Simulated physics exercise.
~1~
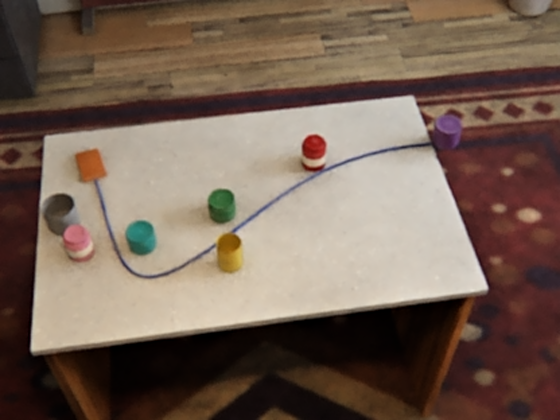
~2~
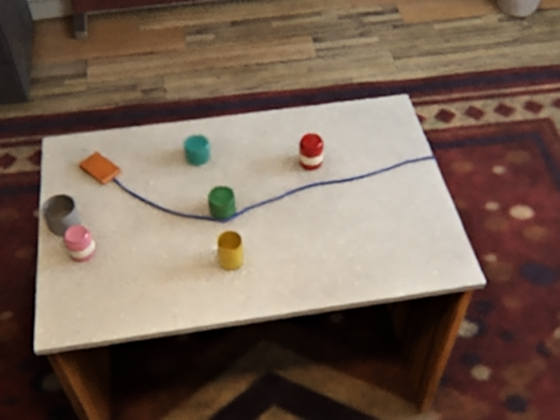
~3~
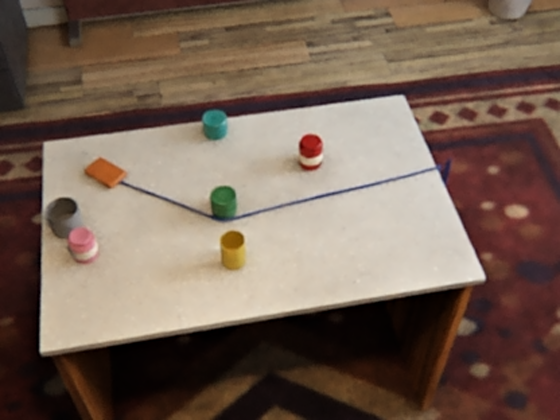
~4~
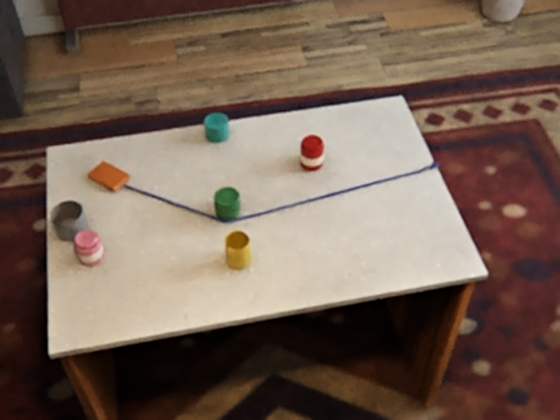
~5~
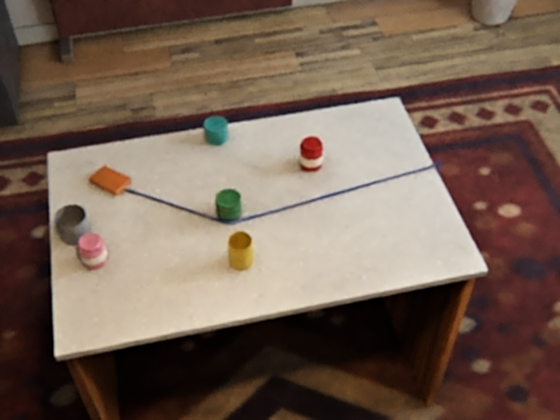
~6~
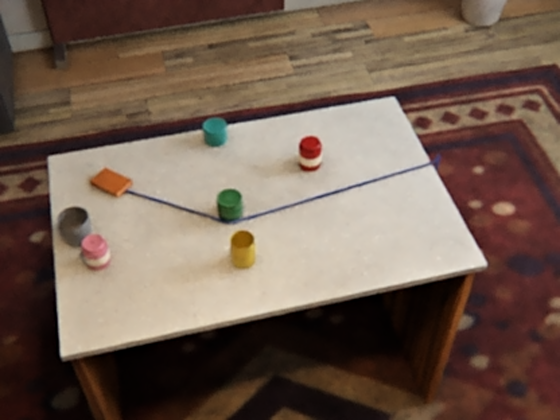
A purple speaker sits at the right edge of a pale tabletop, joined to an orange phone at the upper left by a thin blue cable that curves below a teal tub and past green, yellow and red containers. The speaker drops out of sight over the edge, and the cable pulls straighter, sweeping the teal tub up toward the far side. The phone turns and shifts slightly right. The line then draws tight in a shallow bend around the green tub, and the teal tub stops near the back edge. Everything else stays on the table, with the cable running over the right side.
